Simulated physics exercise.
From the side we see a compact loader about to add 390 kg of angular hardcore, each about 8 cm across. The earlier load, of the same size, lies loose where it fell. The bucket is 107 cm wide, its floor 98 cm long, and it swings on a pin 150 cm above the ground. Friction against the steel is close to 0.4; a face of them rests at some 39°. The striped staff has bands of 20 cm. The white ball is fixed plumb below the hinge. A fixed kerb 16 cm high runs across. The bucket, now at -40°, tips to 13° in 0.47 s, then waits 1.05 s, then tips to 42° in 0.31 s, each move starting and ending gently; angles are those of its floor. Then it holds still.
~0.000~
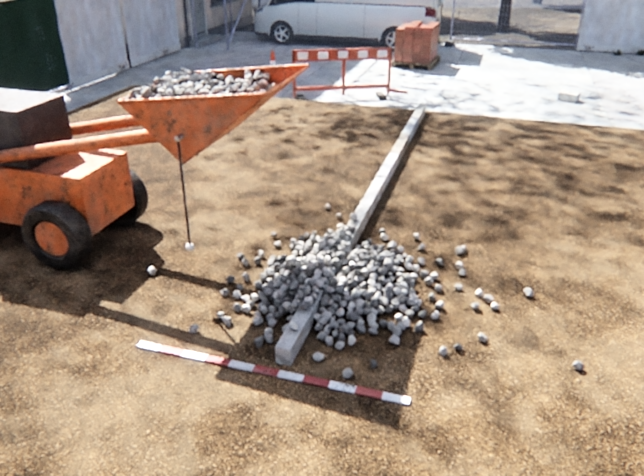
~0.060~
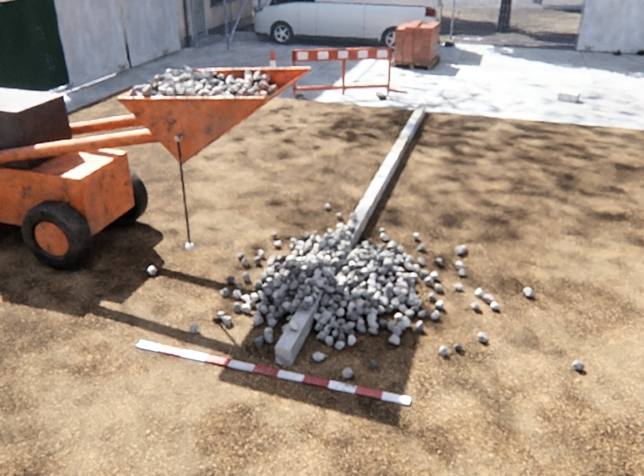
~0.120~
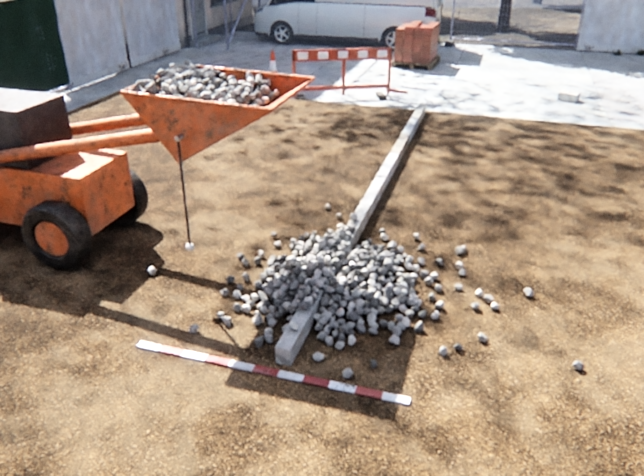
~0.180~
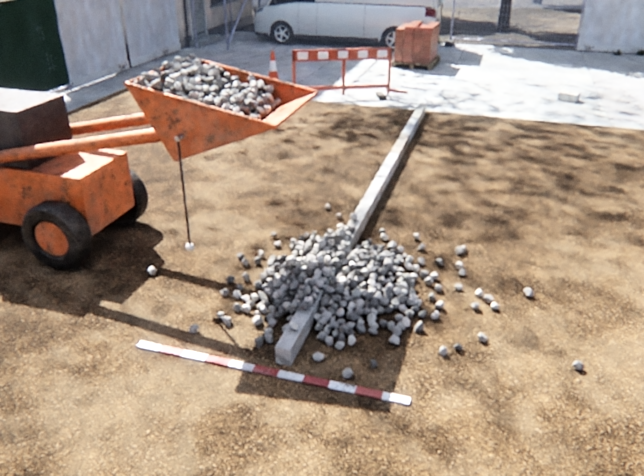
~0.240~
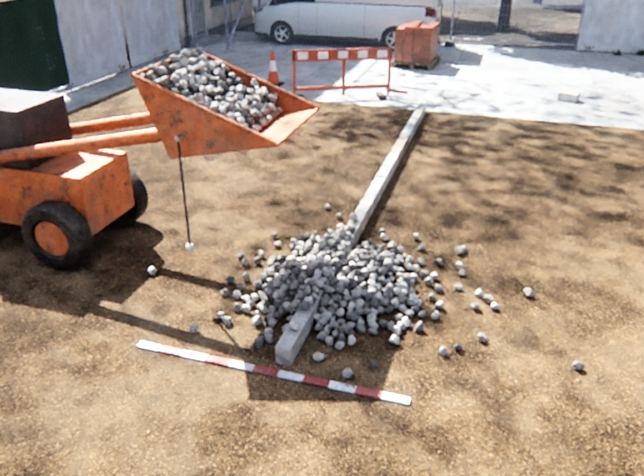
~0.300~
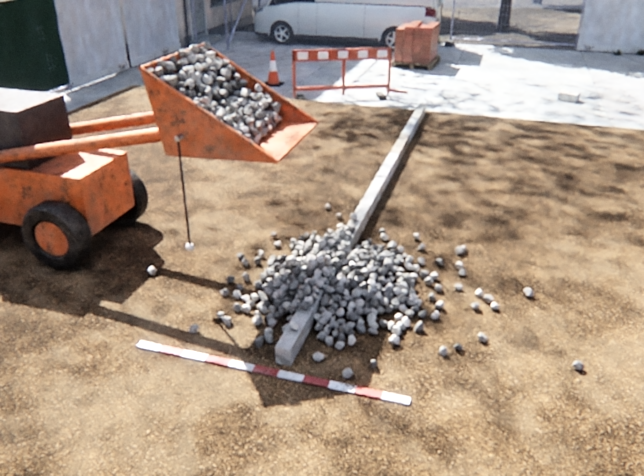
An orange compact loader with dark wheels stands at the left of a sunlit brown dirt yard, seen from slightly above and from the side. Its raised bucket holds grey stones, while more lie heaped over a long pale kerb near a red-and-white staff, with a barrier and white car behind. The bucket steadily tilts forward, lowering its right lip as the stones inside shift, and the camera stays still.
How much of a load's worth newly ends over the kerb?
About 26 per cent.
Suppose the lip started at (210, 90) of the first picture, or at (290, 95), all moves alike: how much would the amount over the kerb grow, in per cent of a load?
First some 0, then 60 per cent.
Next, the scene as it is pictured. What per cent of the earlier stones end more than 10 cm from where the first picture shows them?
About 5 per cent.
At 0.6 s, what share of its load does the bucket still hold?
About 100 per cent.
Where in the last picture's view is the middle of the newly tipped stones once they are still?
Around (305, 265).
After 0.4 s the floor is at 10°; in per cent of one load, 100 in the bucket, 51 on this side of the kerb, 50 over the kerb; the foremost stones are at (498, 317).
After 0.6 s the floor is at 13°; in per cent of one load, 100 in the bucket, 51 on this side of the kerb, 50 over the kerb; the foremost stones are at (498, 317).
After 2.3 s the floor is at 42°; in per cent of one load, 25 in the bucket, 113 on this side of the kerb, 62 over the kerb; the foremost stones are at (499, 315).
After 5.0 s the floor is at 42°; in per cent of one load, 0 in the bucket, 125 on this side of the kerb, 75 over the kerb; the foremost stones are at (499, 315). Net gain over the kerb, 26.
